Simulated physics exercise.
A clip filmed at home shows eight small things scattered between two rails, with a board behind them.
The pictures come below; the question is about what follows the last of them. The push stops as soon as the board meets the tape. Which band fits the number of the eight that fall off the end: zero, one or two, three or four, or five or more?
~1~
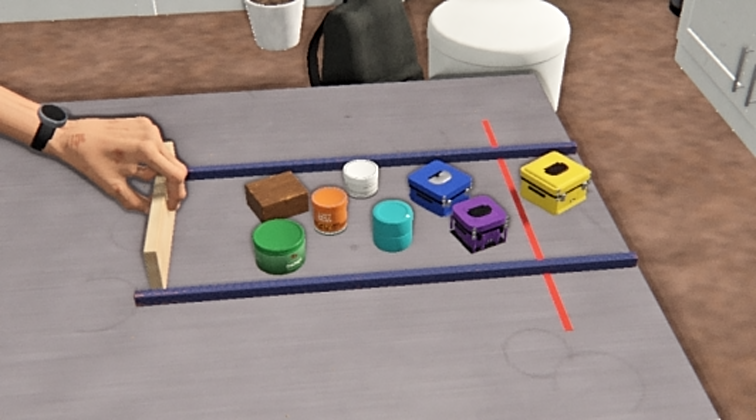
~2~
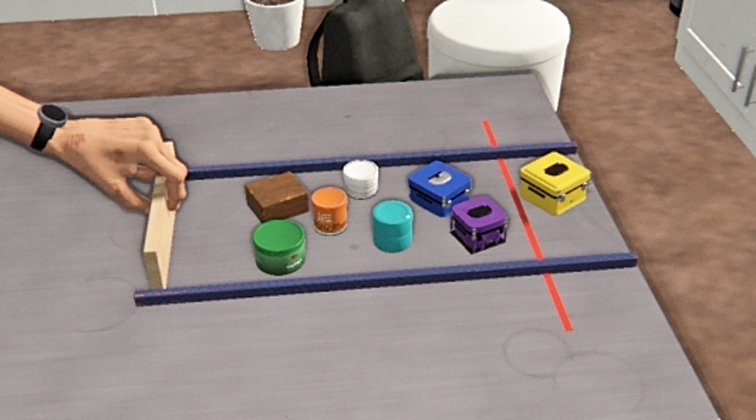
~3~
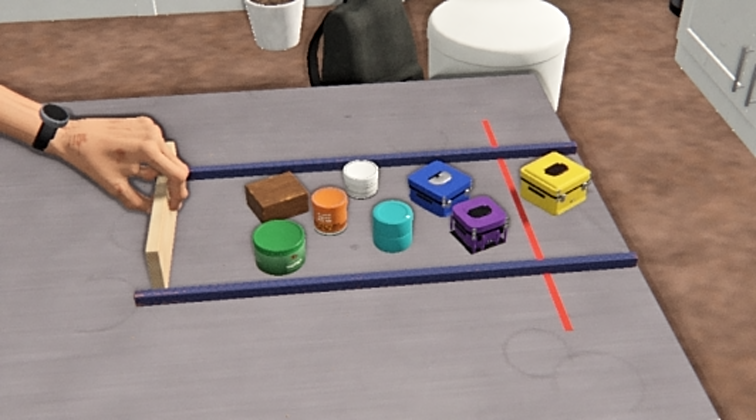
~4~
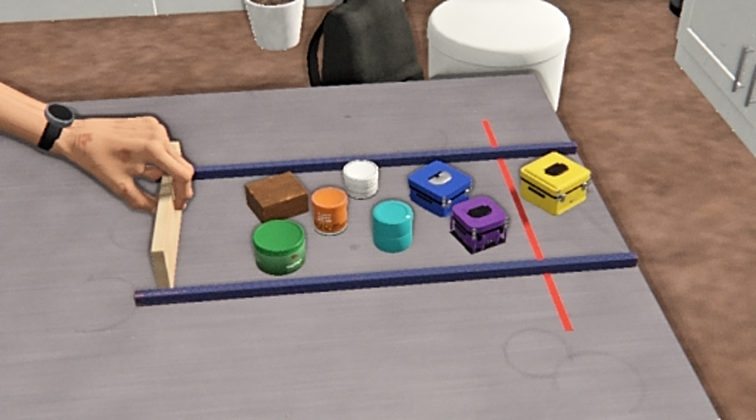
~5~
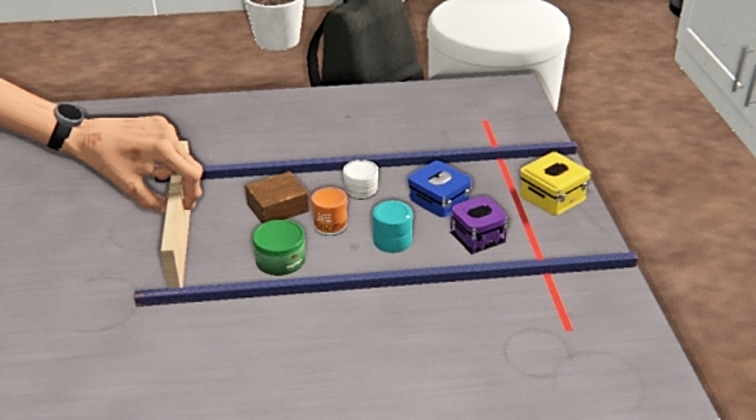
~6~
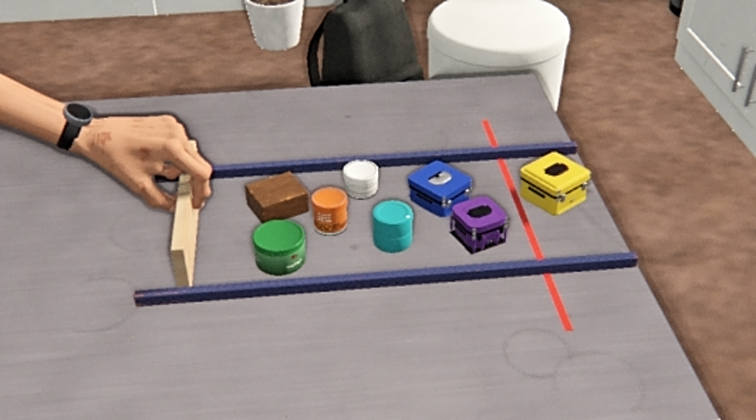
Under three but some drop.
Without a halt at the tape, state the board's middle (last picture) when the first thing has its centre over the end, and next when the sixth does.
(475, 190), then (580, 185).
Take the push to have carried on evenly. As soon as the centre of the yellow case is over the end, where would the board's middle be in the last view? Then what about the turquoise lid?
Yellow case: (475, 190); turquoise lid: (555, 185).
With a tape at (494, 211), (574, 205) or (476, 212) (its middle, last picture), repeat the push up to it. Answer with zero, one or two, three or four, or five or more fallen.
In order, the falls would come to one or two; three to four; not one.
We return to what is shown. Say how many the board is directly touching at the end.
Contact count: 4.
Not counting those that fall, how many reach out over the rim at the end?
The total here is 2.
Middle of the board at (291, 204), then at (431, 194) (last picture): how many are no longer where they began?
First position 3; second position 8.
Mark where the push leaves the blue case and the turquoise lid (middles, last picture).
The first one ends at (596, 184), the second at (579, 207).
Early on, none off yet; yellow case at rest near (554, 184); purple case at rest near (479, 224); blue case at rest near (439, 190).
Finally, the number that fall off is one or two; lost, yellow case.
